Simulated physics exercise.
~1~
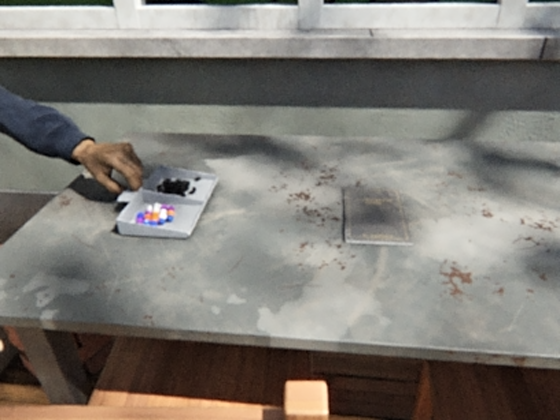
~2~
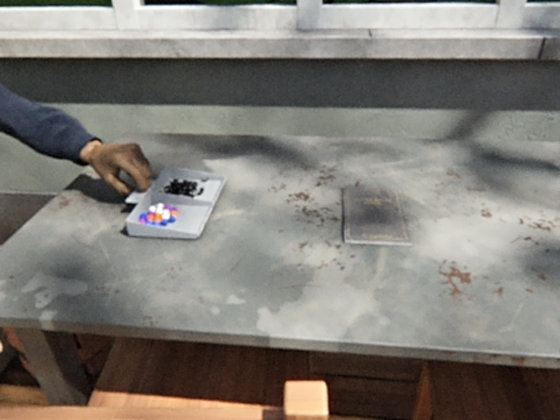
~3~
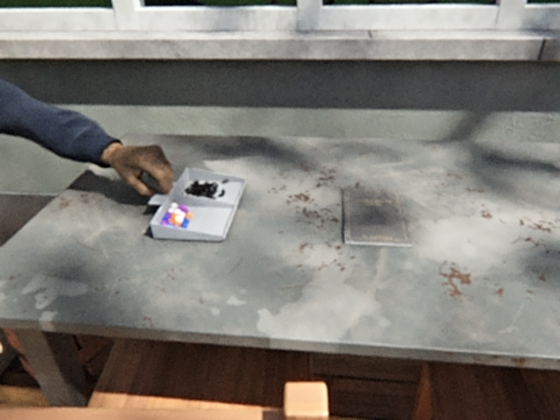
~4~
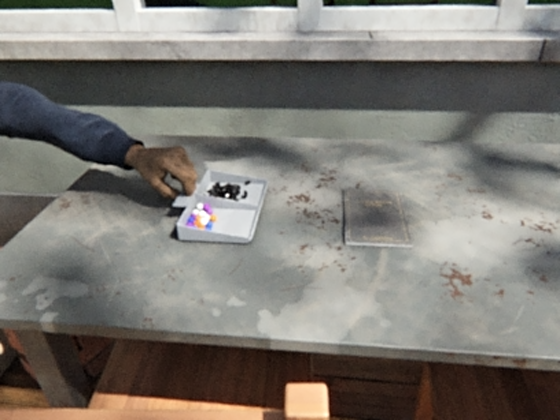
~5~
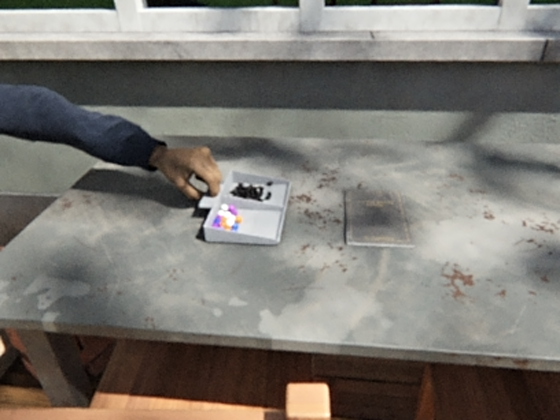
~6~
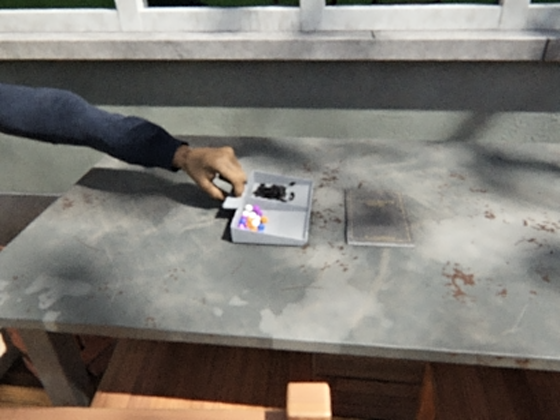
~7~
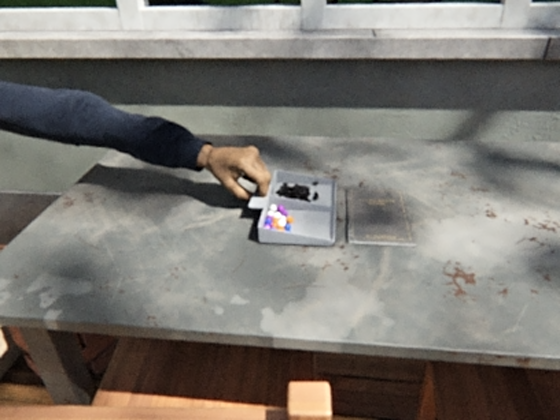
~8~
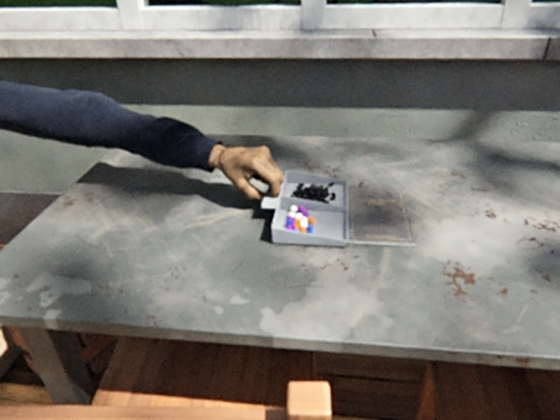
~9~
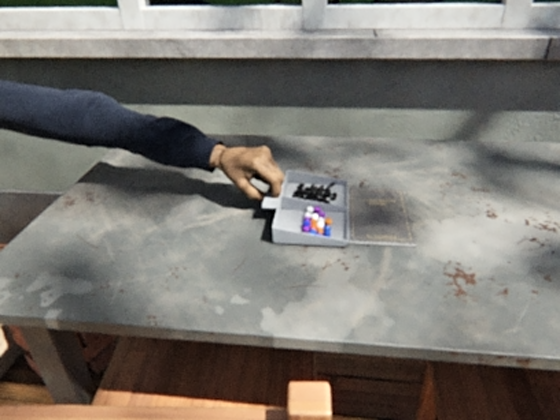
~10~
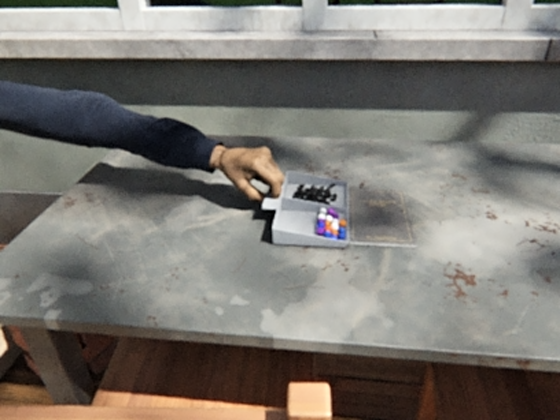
A hand pushes a divided tray right until it stops at a thin book, and colourful pieces slide forward inside.
